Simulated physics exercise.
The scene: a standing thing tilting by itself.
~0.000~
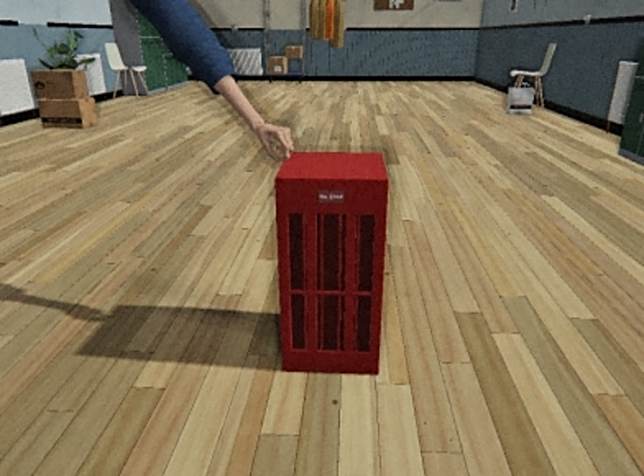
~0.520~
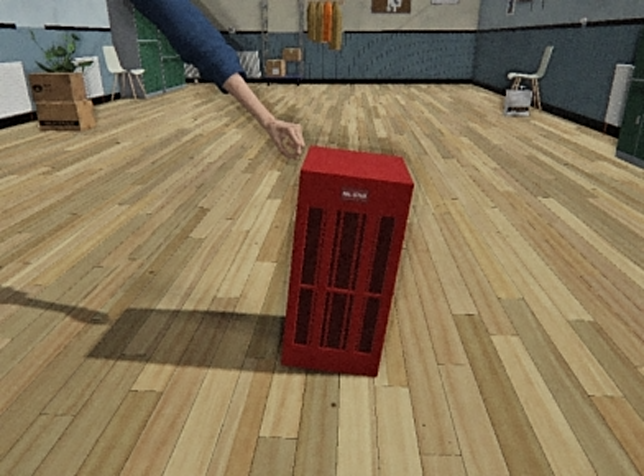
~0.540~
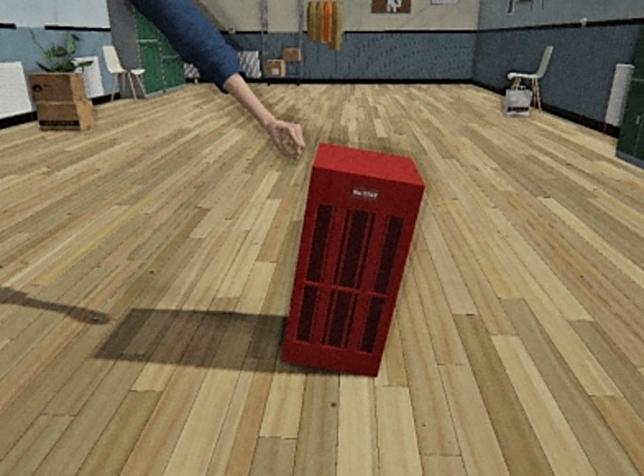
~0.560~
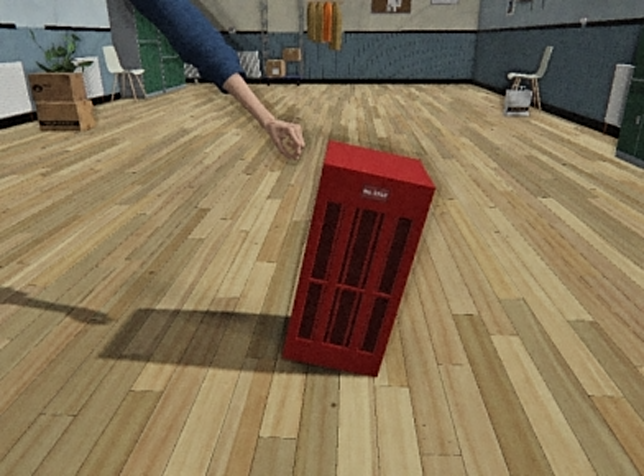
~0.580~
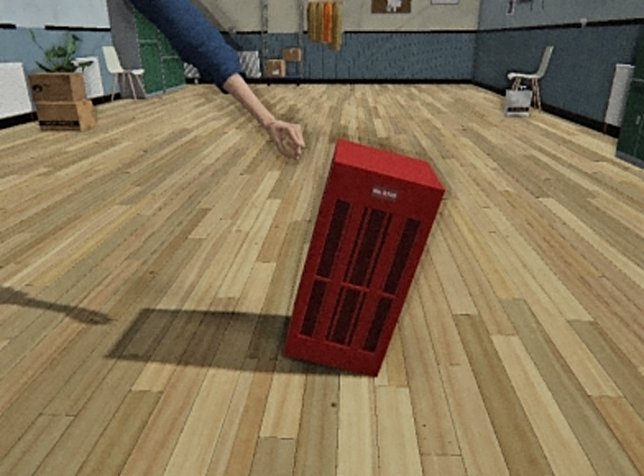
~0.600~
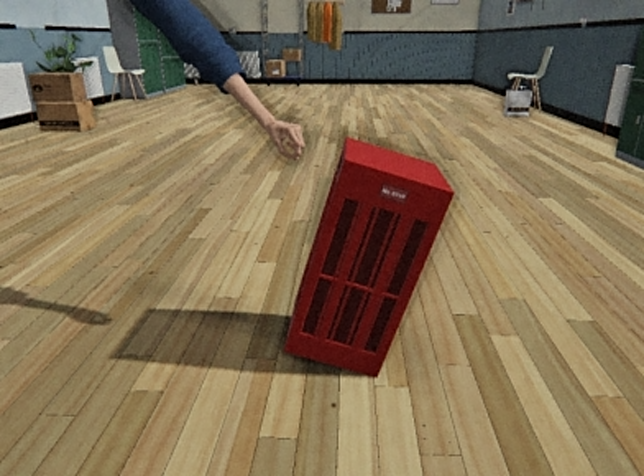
An arm in a blue sleeve reaches in from the upper left toward a tall red crate with dark slats, standing on a pale wooden floor in a large room seen from the front. Behind are a plant on a brown box, white chairs and blue-grey walls. The hand draws back slightly from the crate's top and stays still as the crate leans steadily rightward on its lower right edge.
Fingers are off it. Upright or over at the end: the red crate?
The red crate topples.
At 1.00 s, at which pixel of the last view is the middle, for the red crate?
Near (448, 278).
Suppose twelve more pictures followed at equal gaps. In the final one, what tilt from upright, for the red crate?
About 40°.
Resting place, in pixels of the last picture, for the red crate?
Roughly at (481, 312).
By 0.80 s, red crate 37° off upright near (400, 257).
By 1.00 s, red crate 65° off upright near (448, 278).
When it is over (1.6 s), the red crate falls over, near (481, 312).
